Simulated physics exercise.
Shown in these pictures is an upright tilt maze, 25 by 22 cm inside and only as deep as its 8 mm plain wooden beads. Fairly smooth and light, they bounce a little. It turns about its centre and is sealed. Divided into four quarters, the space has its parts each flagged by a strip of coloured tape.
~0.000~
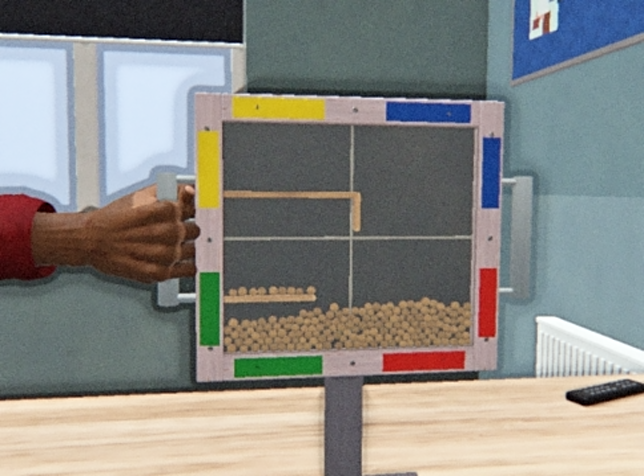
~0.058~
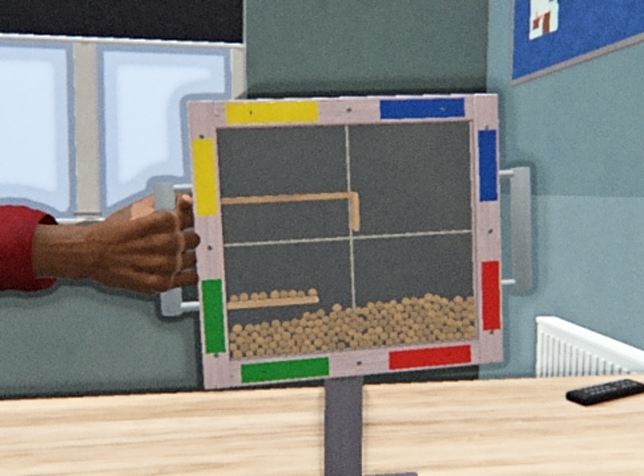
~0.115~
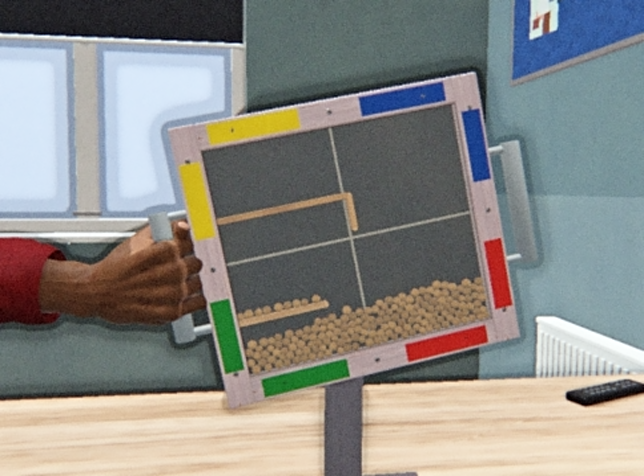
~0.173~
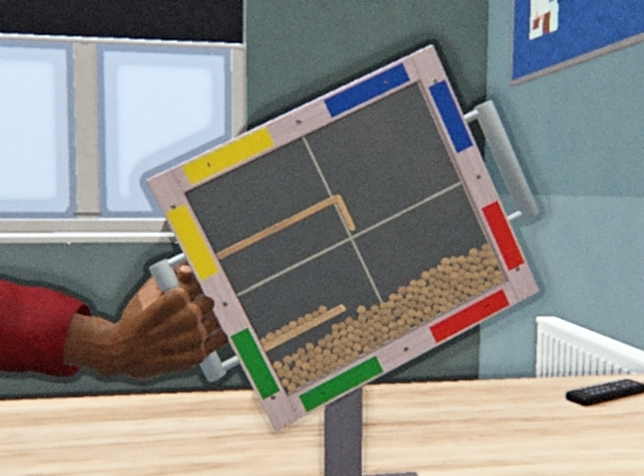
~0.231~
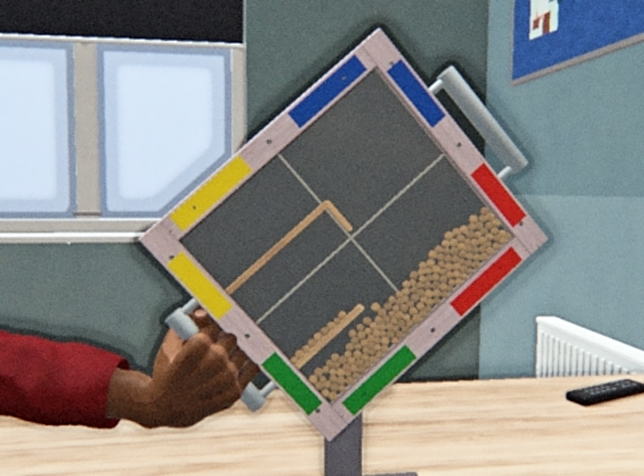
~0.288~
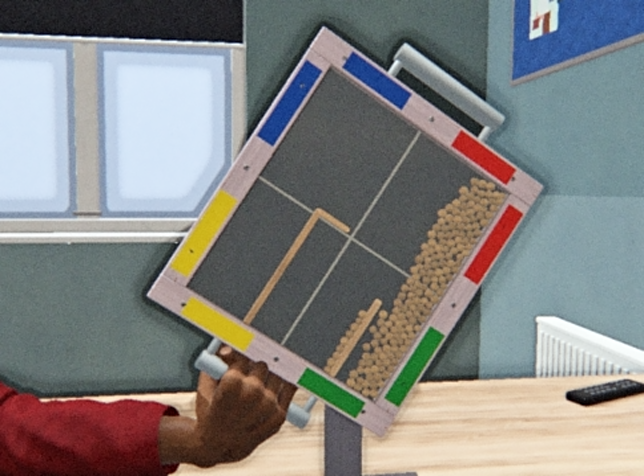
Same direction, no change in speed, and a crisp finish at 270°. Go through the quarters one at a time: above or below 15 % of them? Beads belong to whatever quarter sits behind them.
Blue above, red above, yellow below, green below.
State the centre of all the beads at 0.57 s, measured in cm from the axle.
Roughly 8 cm to the right of the axle and 1 cm beneath it.
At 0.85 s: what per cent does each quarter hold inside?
Blue quarter: 5; red quarter: 5; yellow quarter: 45; green quarter: 45.
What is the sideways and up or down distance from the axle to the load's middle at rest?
Offset from axle: Approx. 2 cm left, 10 cm below.
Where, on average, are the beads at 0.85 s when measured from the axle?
Roughly 4 cm to the right of the axle and 4 cm above it.
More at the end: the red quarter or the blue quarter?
That would be the red quarter.
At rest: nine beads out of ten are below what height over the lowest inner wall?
Somewhere near 6 cm, I'd say.
After 0.57 s it has turned 132°, the beads' middle is 8 cm right of and 1 cm below the axle; by quarter, red 5 %, yellow 30 %, green 65 %.
After 1.16 s it has turned 270°, the beads' middle is 2 cm left of and 5 cm below the axle; by quarter, blue 15 %, red 60 %, yellow 15 %, green 10 %.
All still by 2.1 s, blue 30 %, red 65 %, yellow 5 %, green 0 %.
